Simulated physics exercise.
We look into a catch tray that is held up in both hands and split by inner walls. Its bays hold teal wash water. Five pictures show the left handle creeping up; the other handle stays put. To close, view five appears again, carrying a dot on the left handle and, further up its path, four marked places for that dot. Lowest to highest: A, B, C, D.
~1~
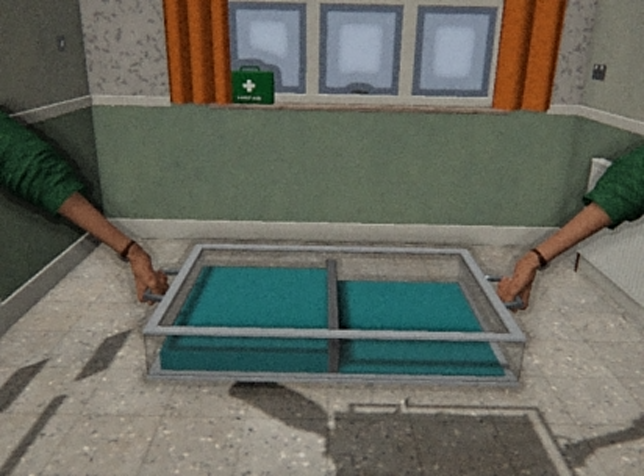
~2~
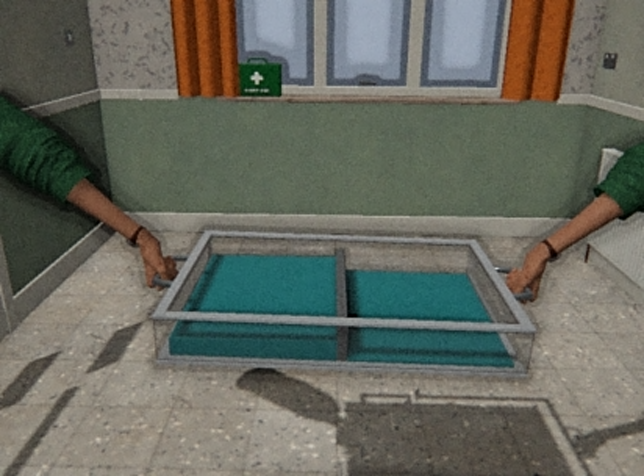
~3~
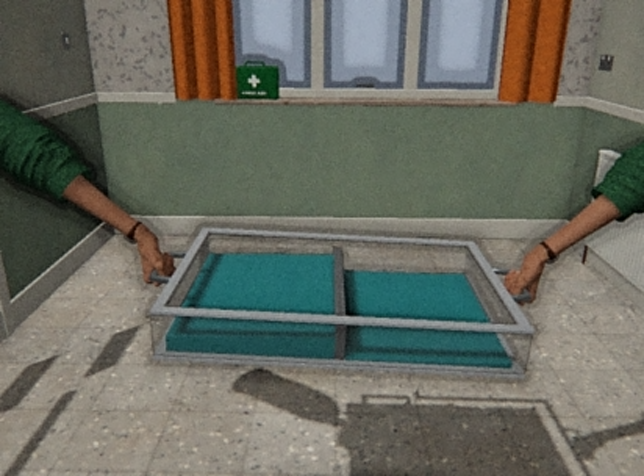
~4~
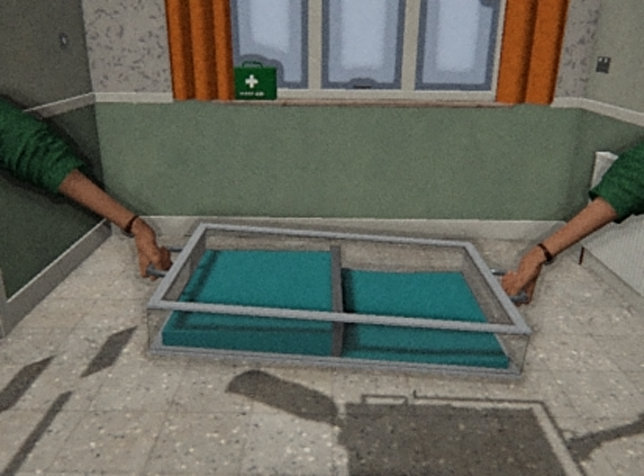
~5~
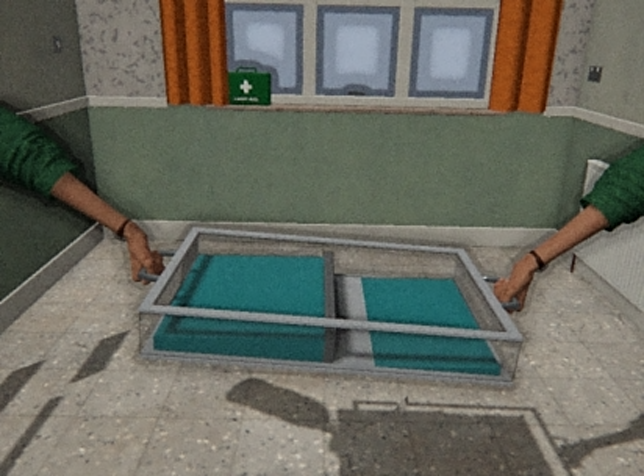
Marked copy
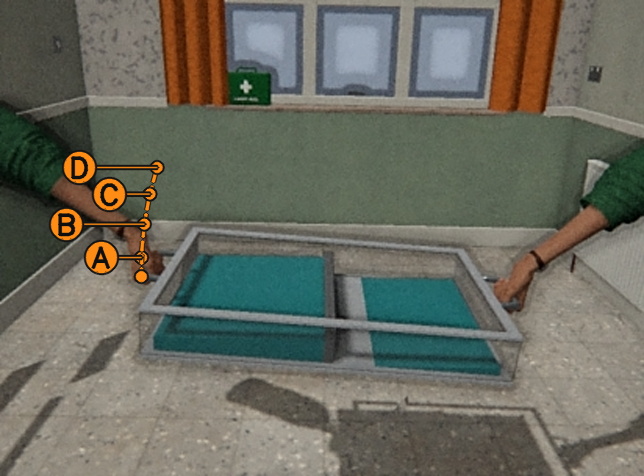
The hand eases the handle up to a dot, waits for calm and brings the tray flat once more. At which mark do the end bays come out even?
The best mark is C.
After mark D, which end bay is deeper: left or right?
The right one.
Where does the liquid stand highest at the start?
It is the left one.
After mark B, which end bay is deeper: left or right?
The left end bay.
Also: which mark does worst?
That is mark A.
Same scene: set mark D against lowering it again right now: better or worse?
Better.
On the marked copy, A at (141, 257); B at (144, 224); C at (149, 194); D at (157, 167).
Choosing A, the left end bay stands much deeper than the other; nothing spills.
Choosing B, the left end bay stands much deeper than the other; nothing spills.
Choosing C, the two end bays stand about equally deep; nothing spills.
Choosing D, the right end bay stands a little deeper than the other; nothing spills.
